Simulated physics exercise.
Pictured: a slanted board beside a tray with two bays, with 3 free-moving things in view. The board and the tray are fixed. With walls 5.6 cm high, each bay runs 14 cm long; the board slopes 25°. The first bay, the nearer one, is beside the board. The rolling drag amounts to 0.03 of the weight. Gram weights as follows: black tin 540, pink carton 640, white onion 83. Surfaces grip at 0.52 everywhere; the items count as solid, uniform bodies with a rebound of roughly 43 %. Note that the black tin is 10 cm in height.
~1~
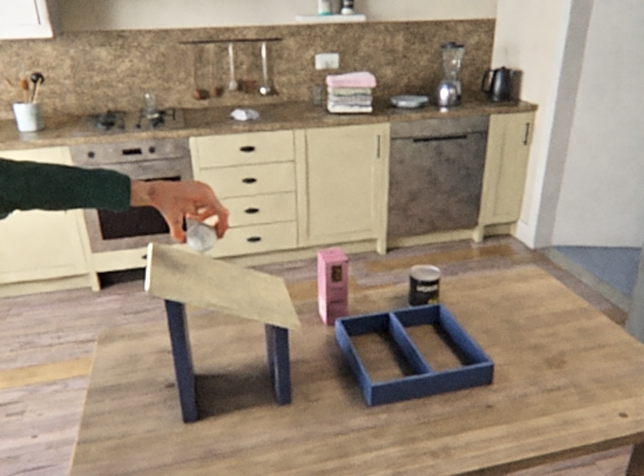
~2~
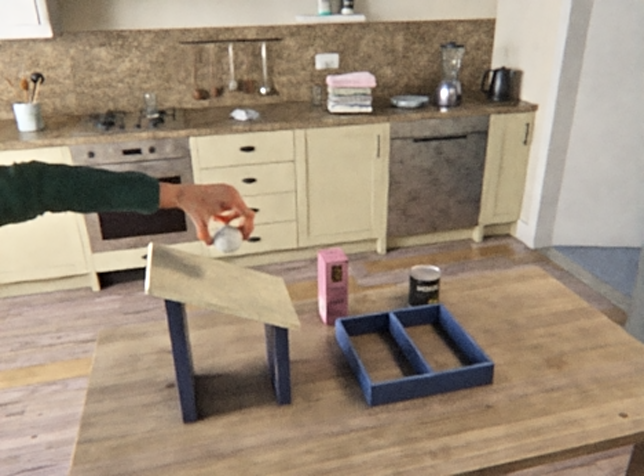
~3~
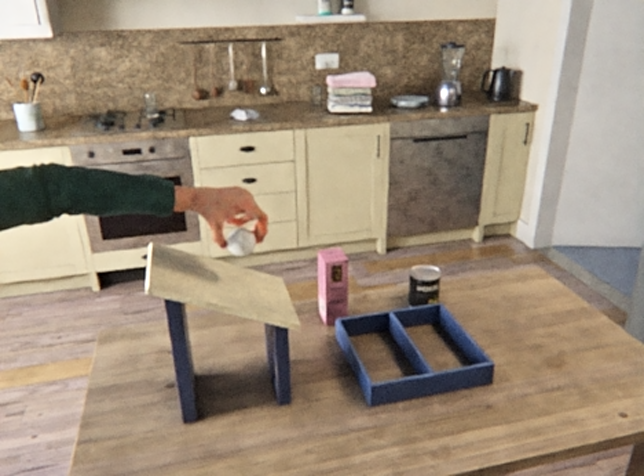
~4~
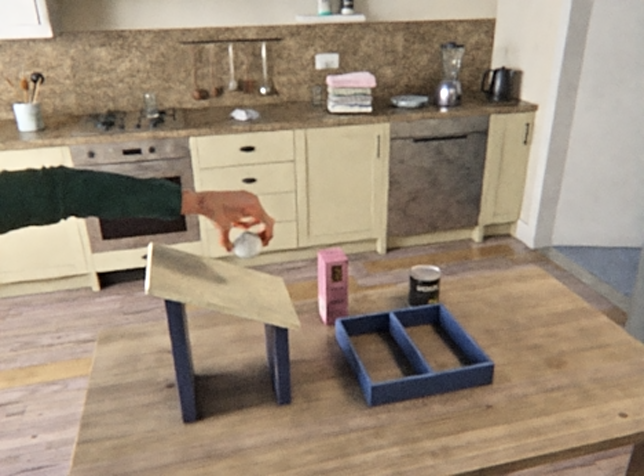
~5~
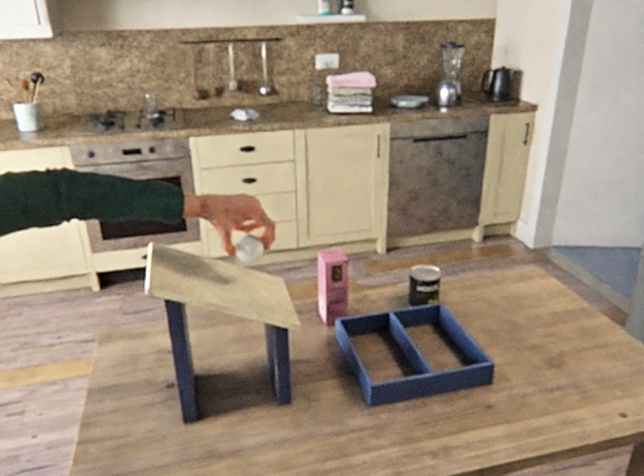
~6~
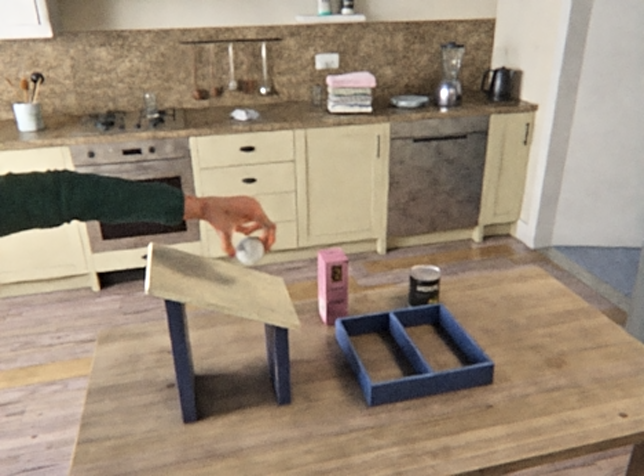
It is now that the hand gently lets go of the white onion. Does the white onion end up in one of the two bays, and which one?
No, it ends up outside the tray.
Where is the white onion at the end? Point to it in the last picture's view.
At about (337, 362).
Then, 0.40 s past the last view, white onion near (304, 291).
Then, 0.70 s past the last view, it is outside the bays; white onion near (302, 361).
Finally, it is outside the bays; the bystanders still in place (within 4 cm). Final places as that camera would see them, white onion near (337, 362).
